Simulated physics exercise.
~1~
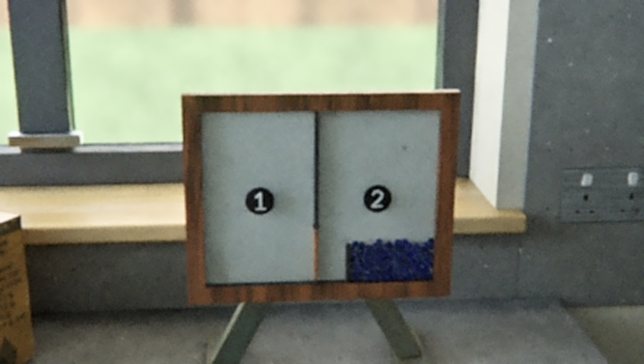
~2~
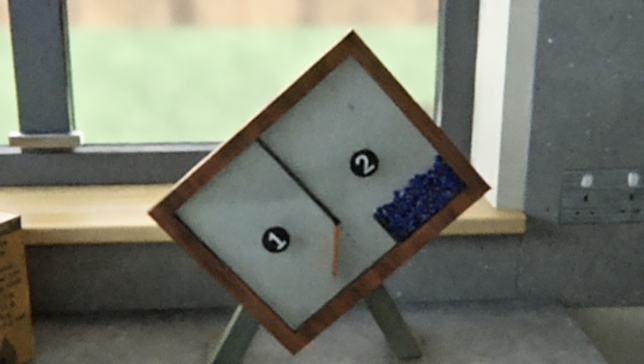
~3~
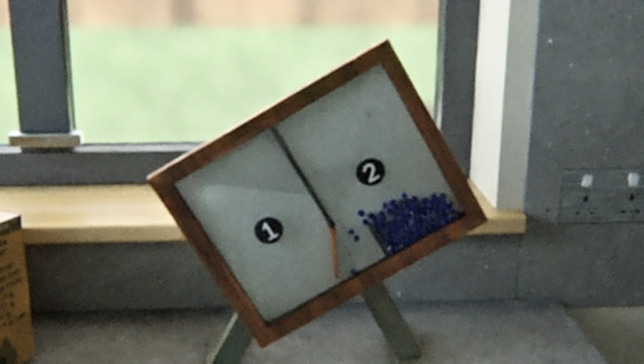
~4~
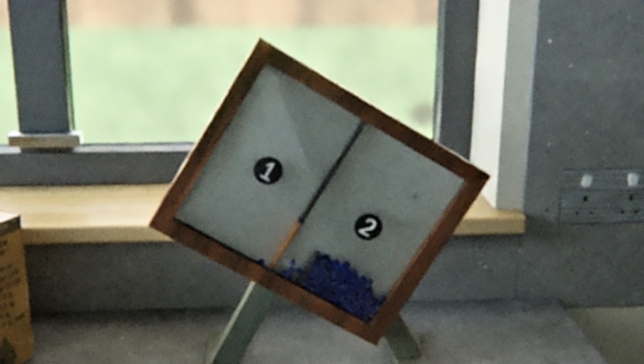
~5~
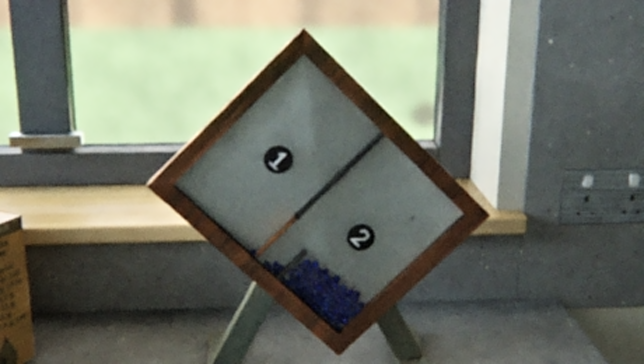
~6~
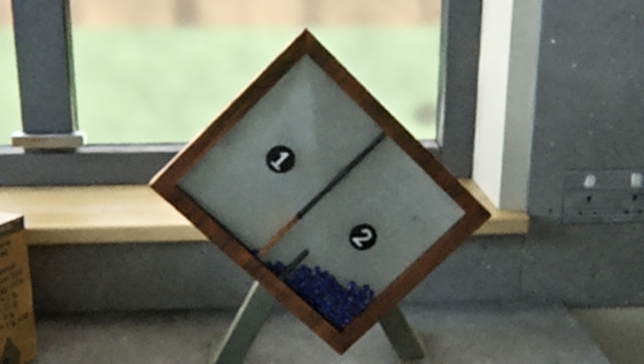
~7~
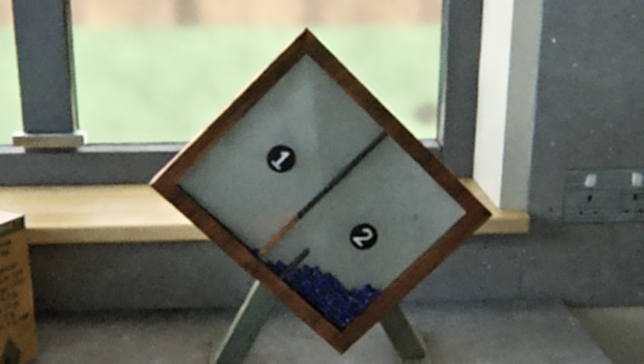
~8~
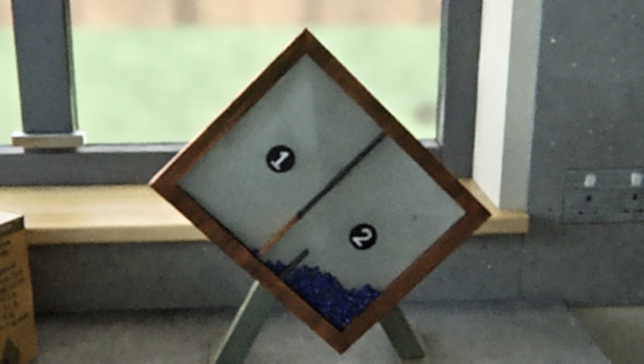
A wood-framed clear case holding dark blue beads tilts anticlockwise on its stand, then swings back clockwise past level, the beads sliding down within the right-hand side, and it comes to rest steeply tilted with all of them heaped in the lowest corner beside the closed orange flap.
